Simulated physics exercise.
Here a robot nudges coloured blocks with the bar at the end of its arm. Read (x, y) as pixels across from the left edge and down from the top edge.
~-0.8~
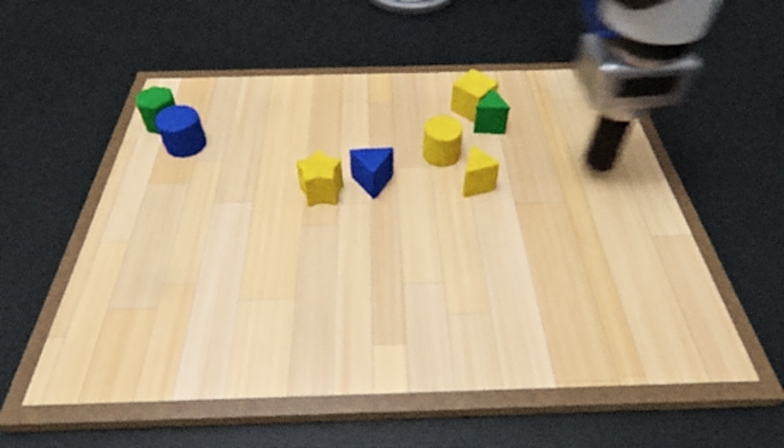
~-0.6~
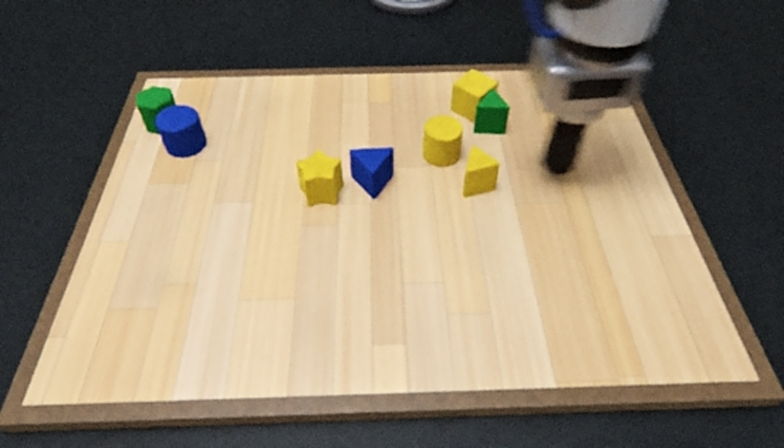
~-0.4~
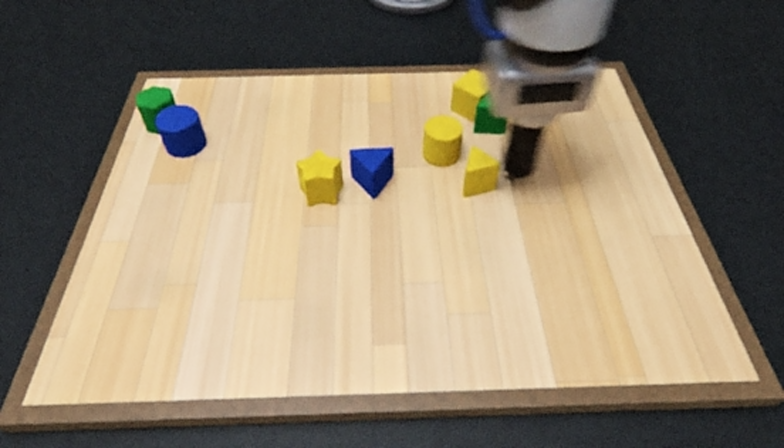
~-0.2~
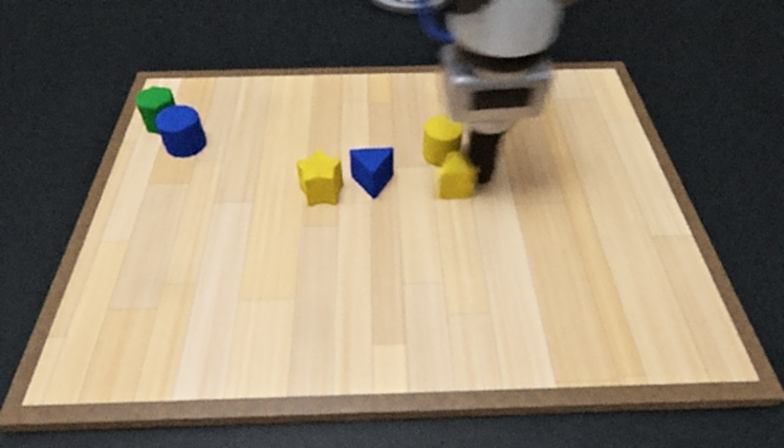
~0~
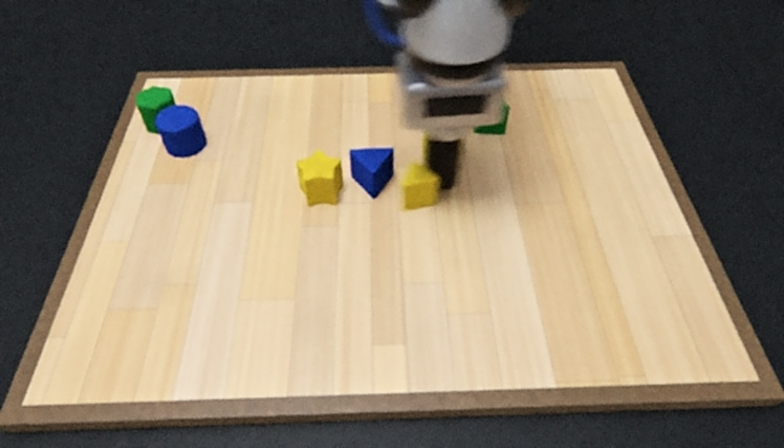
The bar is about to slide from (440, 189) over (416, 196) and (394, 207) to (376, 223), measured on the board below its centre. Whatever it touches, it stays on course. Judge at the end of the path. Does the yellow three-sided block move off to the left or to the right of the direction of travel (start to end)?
It goes toward the right-hand side.
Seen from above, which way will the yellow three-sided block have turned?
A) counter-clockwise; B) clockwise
Letter B.
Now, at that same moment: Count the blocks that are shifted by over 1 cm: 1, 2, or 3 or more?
Total: One.
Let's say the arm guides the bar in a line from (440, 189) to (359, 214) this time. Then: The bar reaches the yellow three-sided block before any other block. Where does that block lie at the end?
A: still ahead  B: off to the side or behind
A - still ahead.
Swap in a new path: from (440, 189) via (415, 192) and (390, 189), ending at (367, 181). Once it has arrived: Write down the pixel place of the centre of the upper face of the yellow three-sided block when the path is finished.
Close to (378, 182).
What follows on the original path. Halfway along, bar (404, 192); yellow three-sided block (378, 185).
At the end, bar (376, 214); blue three-sided block not moved; yellow three-sided block (344, 199), turned 40° clockwise.
